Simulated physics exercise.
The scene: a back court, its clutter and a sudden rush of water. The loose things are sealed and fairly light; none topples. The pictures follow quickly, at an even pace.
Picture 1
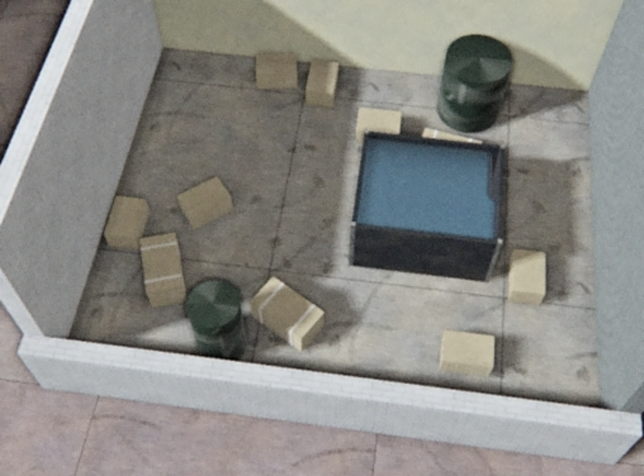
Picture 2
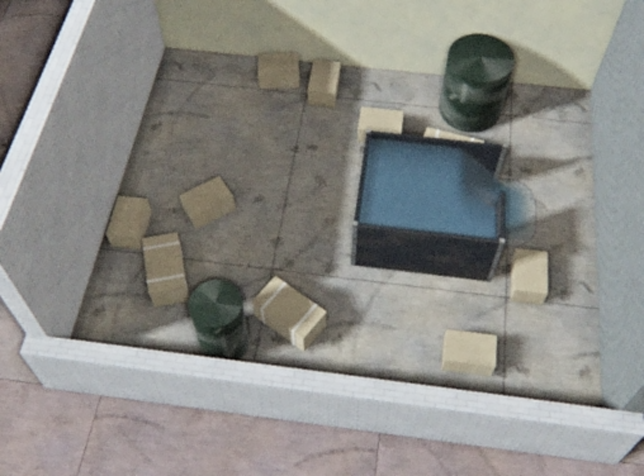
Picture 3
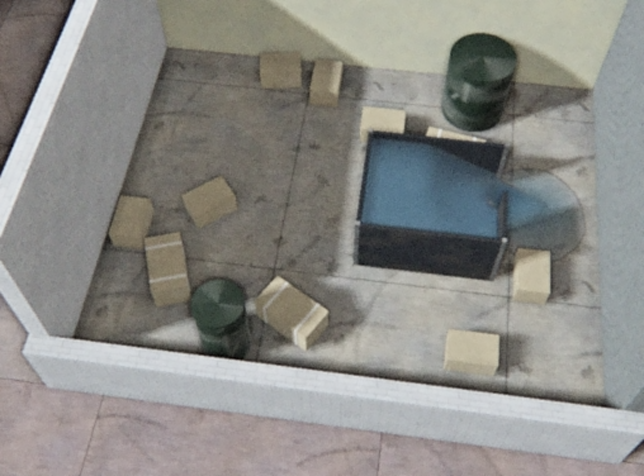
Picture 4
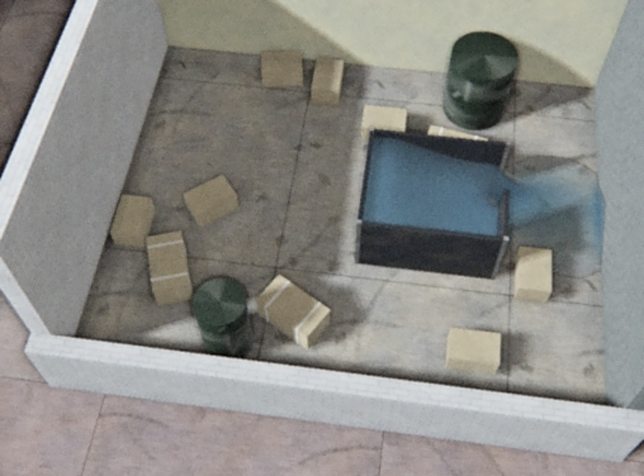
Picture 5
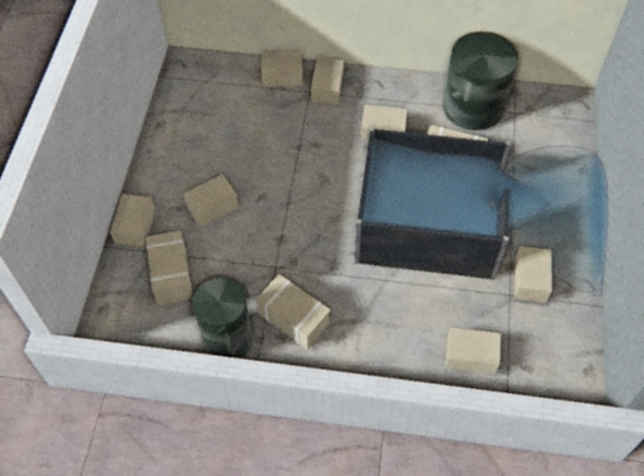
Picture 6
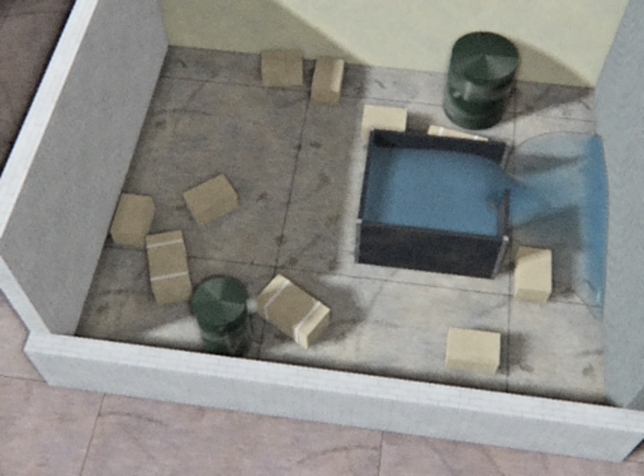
We see a walled yard scattered with pale crates and green barrels, where blue water pours from the right side of a dark open tank, reaches the right wall and spreads along it, while the crates and barrels stay put.
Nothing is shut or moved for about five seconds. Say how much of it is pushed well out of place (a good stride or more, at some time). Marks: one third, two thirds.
Share: Not even a third.
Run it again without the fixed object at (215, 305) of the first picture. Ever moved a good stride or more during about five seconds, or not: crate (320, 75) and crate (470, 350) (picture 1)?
In turn: Yes, pushed that far.
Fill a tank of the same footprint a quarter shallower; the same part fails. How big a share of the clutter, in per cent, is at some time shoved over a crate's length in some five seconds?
Some 0 per cent.
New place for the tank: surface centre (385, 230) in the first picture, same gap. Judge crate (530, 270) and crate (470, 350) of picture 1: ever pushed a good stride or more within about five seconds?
As listed: That far or more, pushed that far.
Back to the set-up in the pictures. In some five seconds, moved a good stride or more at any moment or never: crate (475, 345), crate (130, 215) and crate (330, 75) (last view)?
As listed: Moved that far, not that far, pushed that far.
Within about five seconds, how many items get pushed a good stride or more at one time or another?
That makes 2.
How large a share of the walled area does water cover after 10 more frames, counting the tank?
Near 30 in a hundred.
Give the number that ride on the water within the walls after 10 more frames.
I count 0.
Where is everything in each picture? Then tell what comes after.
The first picture shows a crate at (204, 196) rests on the ground; a crate at (469, 348) rests on the ground; 0 of 10 have shifted.
The second picture shows a crate at (206, 196), on the bottom; a crate at (471, 347) rests on the ground; 0 of 10 have shifted.
The third picture shows a crate at (209, 196) rests on the ground; a crate at (473, 347), on the bottom; 0 of 10 have shifted.
The fourth picture shows a crate at (210, 194), on the bottom; a crate at (475, 345), on the bottom; 0 of 10 have shifted.
The fifth picture shows a crate at (210, 194), on the bottom; a crate at (475, 345) rests on the ground; 0 of 10 have shifted.
The sixth picture shows a crate at (210, 194), on the bottom; a crate at (474, 345), on the bottom; 0 of 10 have shifted.
A moment on, 0 of 10 are well off their spots; 0 afloat.
Next, 0 of 10 are well off their spots; 0 afloat.
Later, 0 of 10 are well off their spots; 0 afloat.
In the end, 2 of 10 are well off their spots, and 2 have been at some point; 0 afloat.
